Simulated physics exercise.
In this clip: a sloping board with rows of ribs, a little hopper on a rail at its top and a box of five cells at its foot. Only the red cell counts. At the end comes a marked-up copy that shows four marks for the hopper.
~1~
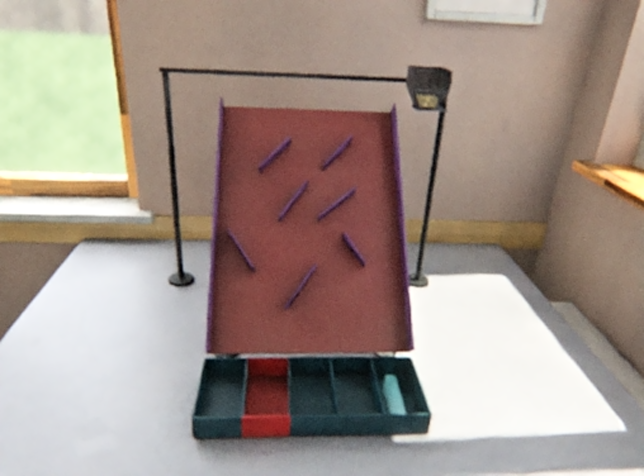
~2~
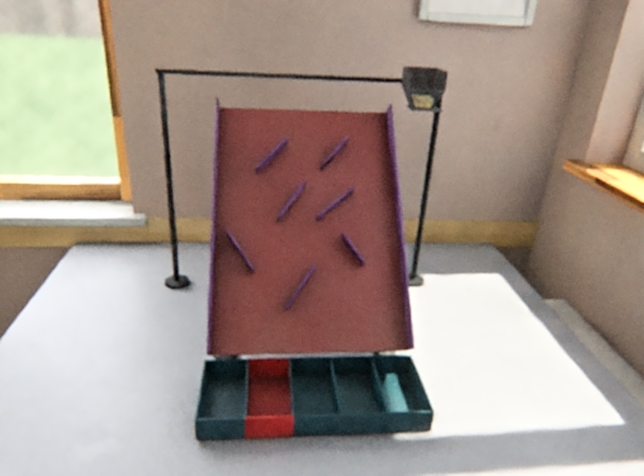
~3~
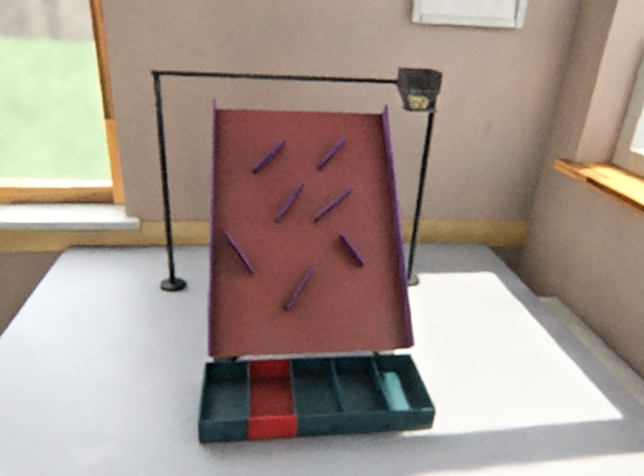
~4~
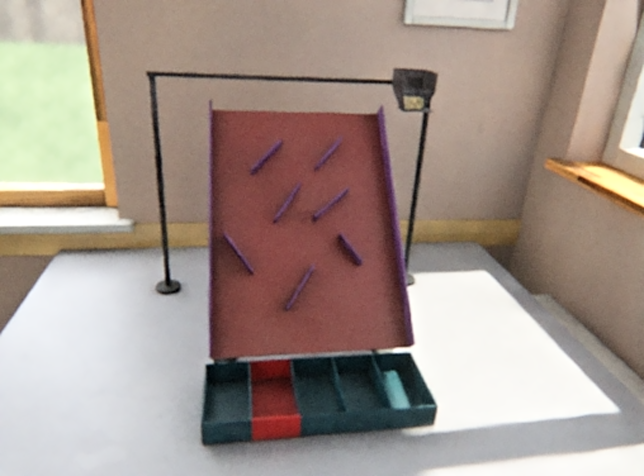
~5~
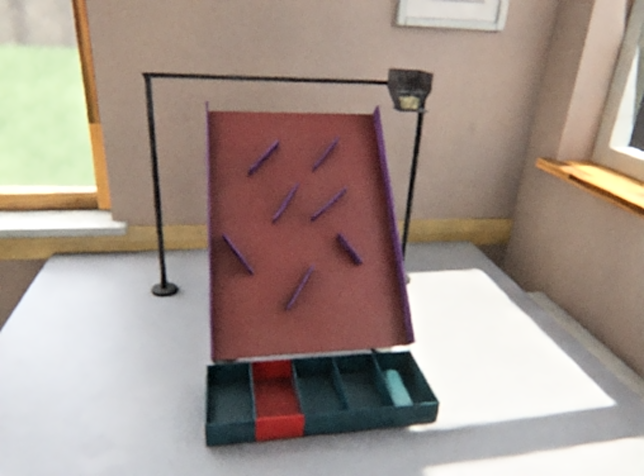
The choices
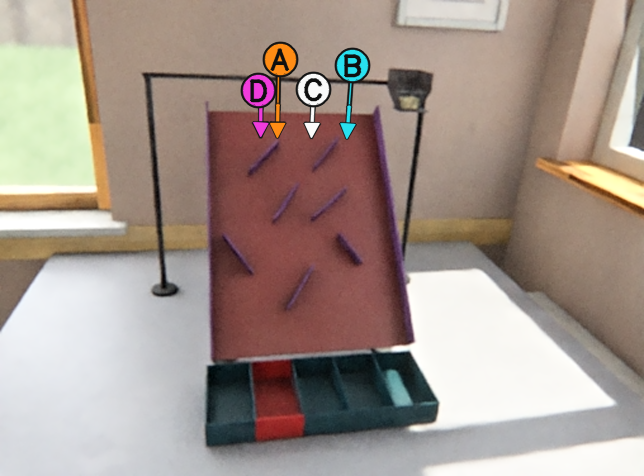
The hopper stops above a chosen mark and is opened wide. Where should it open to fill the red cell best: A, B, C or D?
Take C.
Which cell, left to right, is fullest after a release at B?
The fifth.
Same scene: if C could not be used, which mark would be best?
A it is.
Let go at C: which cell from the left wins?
The second.
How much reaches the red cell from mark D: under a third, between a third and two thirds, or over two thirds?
Under a third.
On the marked copy, mark A meets the board at (277, 132); mark B meets the board at (347, 133); mark C meets the board at (311, 132); mark D meets the board at (260, 131).
If A is chosen, about a third in the red cell, about a third in other cells, about a quarter outside the box.
If B is chosen, a small part in the red cell, about half in other cells, about a third outside the box.
If C is chosen, most in the red cell, about a quarter in other cells, a stray few outside the box.
If D is chosen, about a quarter in the red cell, about half in other cells, about a quarter outside the box.
